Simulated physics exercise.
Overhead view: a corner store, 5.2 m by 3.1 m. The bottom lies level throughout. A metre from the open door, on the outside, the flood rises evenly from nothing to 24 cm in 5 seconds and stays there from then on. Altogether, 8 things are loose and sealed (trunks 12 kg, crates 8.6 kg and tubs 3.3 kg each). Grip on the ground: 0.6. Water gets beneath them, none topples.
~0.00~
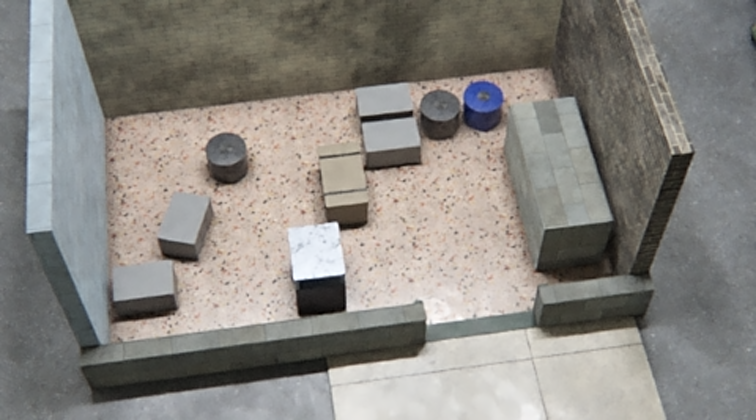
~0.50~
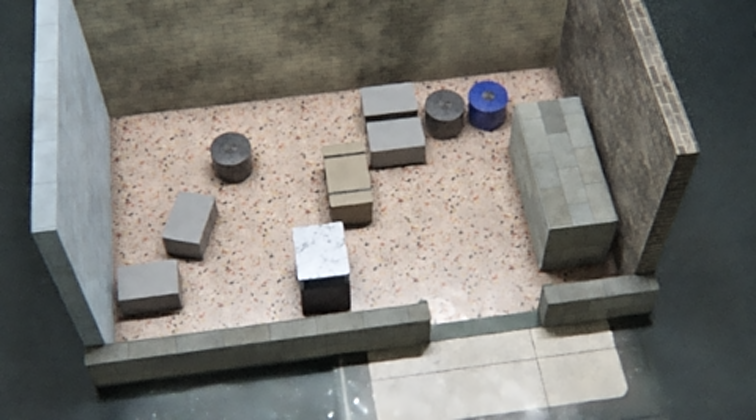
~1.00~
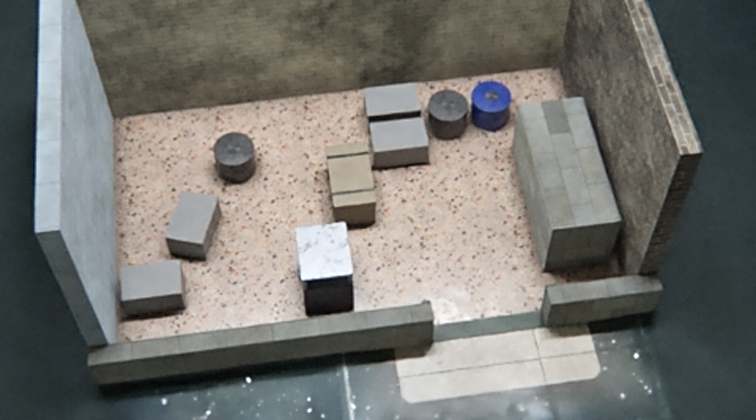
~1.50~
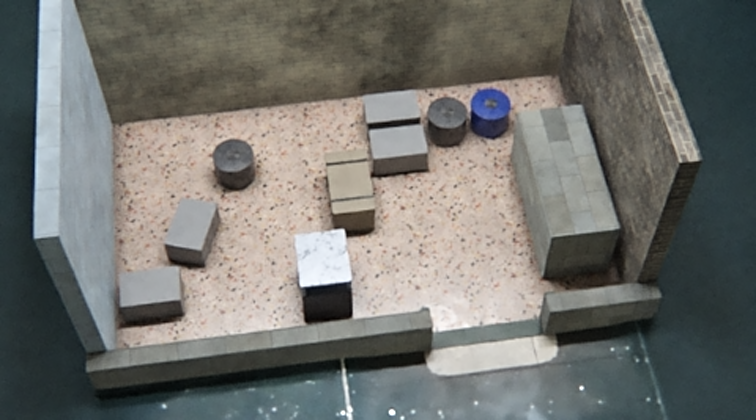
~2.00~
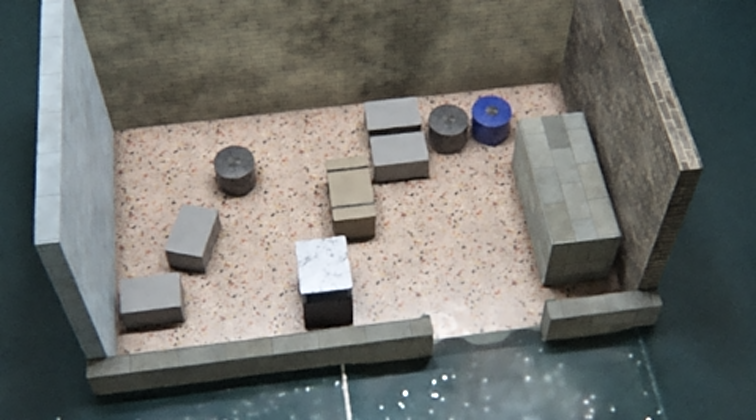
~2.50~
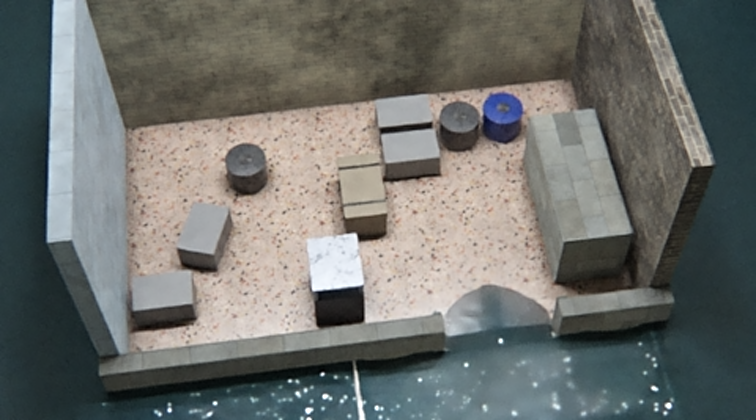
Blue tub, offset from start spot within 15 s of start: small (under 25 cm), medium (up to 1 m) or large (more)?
Offset medium.
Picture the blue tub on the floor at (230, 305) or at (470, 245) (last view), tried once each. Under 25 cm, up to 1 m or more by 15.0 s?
Try one: Moderate displacement; try two: Large displacement.
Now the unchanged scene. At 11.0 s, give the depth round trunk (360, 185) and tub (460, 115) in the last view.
Close to 5 and 10 centimetres.
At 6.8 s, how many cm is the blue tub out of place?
Around 60 cm from the start by that time.
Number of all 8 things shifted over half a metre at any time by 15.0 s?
8 in all.
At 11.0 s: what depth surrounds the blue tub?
Roughly 11 cm deep.
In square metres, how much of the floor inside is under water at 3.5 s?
Somewhere about 2.5 m2, give or take.
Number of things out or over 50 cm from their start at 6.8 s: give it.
I make it 5.
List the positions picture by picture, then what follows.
The blue tub at (484, 96), on the bottom; 0.0 m2 under water; 0 of 8 have shifted, in the first picture.
The blue tub at (488, 96), on the bottom; water covers 0.0 m2; 0 of 8 have shifted, in the second picture.
The blue tub at (492, 96) rests on the ground; water covers 0.0 m2; 0 of 8 have shifted, in the third picture.
The blue tub at (491, 104), on the bottom; 0.0 m2 under water; 0 of 8 have shifted, in the fourth picture.
The blue tub at (492, 111) rests on the ground; water covers 0.0 m2; 0 of 8 have shifted, in the fifth picture.
The blue tub at (503, 108), on the bottom; water covers 0.4 m2; 0 of 8 have shifted, in the sixth picture.
After 3.5 s the blue tub is near (503, 108), 0.0 m from its start, aground; 0 afloat.
After 6.8 s the blue tub is near (561, 114), 0.6 m from its start, aground; 3 afloat.
After 11.0 s the blue tub is near (523, 88), 0.3 m from its start, afloat; 8 afloat.
After 15.0 s the blue tub is near (555, 91), 0.6 m from its start, afloat; 8 afloat.
